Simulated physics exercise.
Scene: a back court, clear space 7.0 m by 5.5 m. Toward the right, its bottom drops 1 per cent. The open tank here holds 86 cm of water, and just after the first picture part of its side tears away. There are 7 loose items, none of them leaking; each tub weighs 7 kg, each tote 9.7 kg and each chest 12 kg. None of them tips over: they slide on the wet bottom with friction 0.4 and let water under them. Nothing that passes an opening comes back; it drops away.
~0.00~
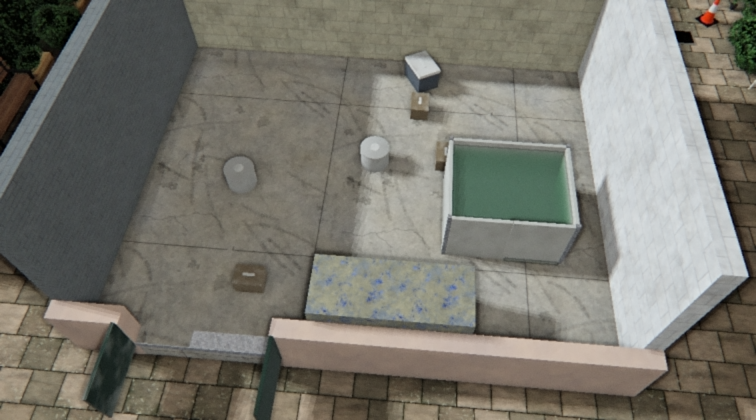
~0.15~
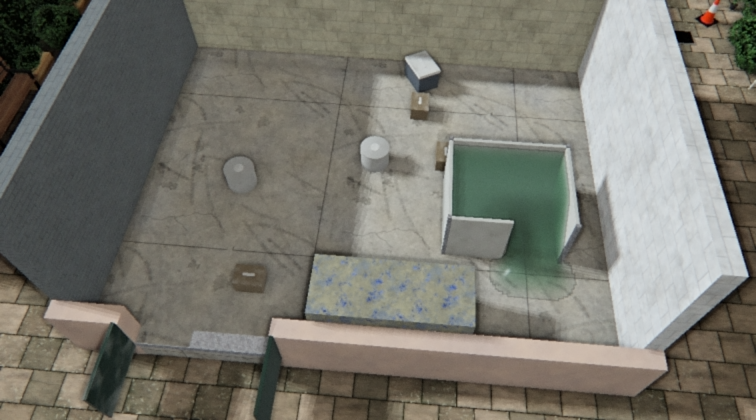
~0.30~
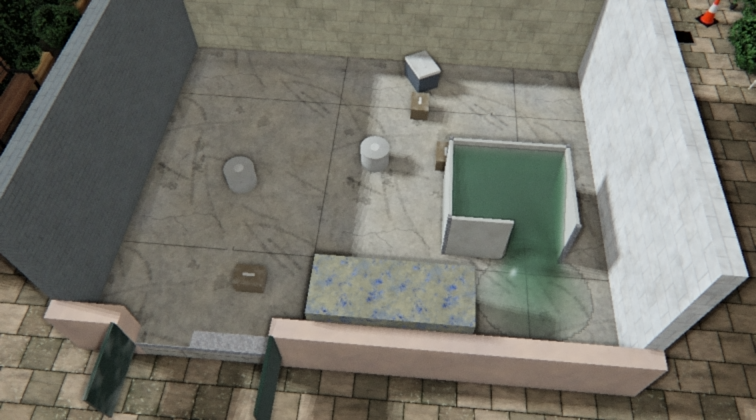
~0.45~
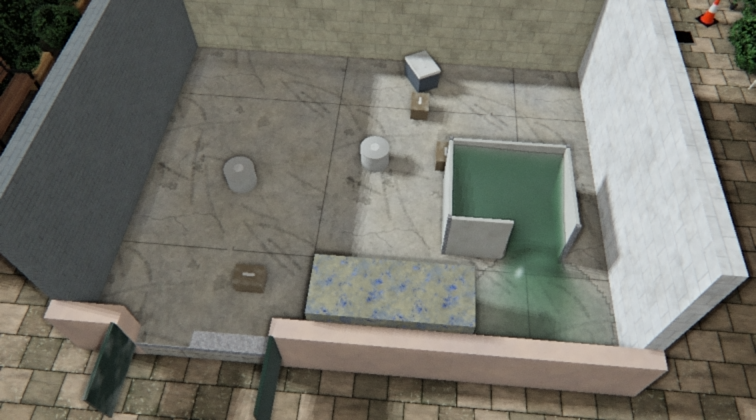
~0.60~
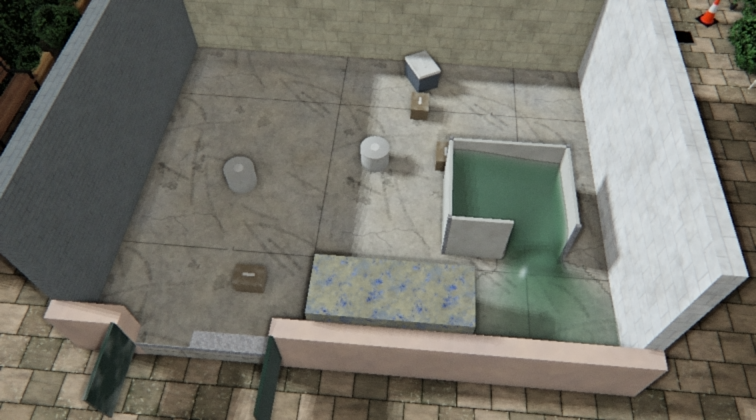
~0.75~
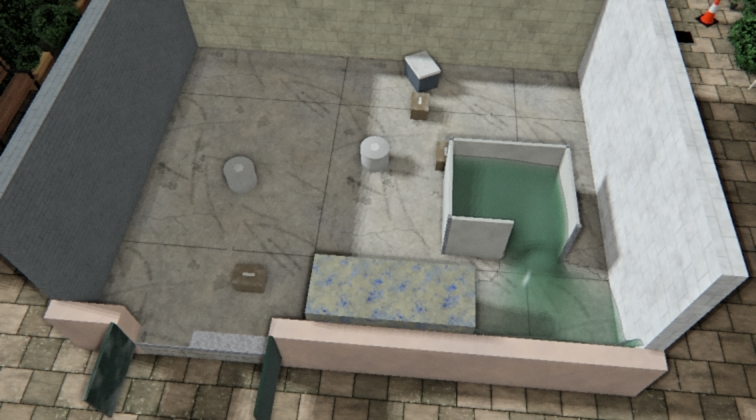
In a walled back court, part of the near side of an open tank on the right gives way, and green water pours through the gap and spreads across the paving toward the low front wall; the loose items stay still.
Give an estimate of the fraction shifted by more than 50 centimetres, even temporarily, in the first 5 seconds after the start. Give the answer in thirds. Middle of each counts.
Under a third.
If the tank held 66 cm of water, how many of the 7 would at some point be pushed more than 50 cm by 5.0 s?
It would come to 0 of them.
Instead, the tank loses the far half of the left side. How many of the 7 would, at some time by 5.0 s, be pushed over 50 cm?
So the tally would be 3.
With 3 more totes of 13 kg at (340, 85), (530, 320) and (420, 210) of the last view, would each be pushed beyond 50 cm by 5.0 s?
In the order asked: Not as far, farther than that, not as far.
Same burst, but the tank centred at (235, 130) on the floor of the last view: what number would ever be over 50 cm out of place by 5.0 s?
The count would be 2.
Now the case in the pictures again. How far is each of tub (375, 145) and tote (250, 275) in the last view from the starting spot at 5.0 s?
Respectively, 0 centimetres and 0 centimetres.
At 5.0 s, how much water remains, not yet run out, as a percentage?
Close to 100 in a hundred parts remain.
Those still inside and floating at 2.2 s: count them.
At that time, 0.
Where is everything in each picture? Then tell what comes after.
A tub at (375, 147), on the bottom; a tote is out of sight; water covers 2.1 m2; 0 of 7 have shifted, in the first frame.
A tub at (375, 147) rests on the ground; a tote is out of sight; water covers 2.7 m2; 0 of 7 have shifted, in the second frame.
A tub at (375, 147), on the bottom; a tote is out of sight; water covers 3.6 m2; 0 of 7 have shifted, in the third frame.
A tub at (375, 147) rests on the ground; a tote is out of sight; 4.5 m2 under water; 0 of 7 have shifted, in the fourth frame.
A tub at (375, 147), on the bottom; a tote is out of sight; water covers 4.7 m2; 0 of 7 have shifted, in the fifth frame.
A tub at (375, 147), on the bottom; a tote is out of sight; water covers 4.7 m2; 0 of 7 have shifted, in the sixth frame.
After 1.1 s 0 of 7 are over 50 cm from their spots; 0 afloat.
After 2.2 s 0 of 7 are over 50 cm from their spots; 0 afloat.
After 3.5 s 0 of 7 are over 50 cm from their spots; 0 afloat.
After 5.0 s 0 of 7 are over 50 cm from their spots, and 0 have been at some point; 0 afloat.
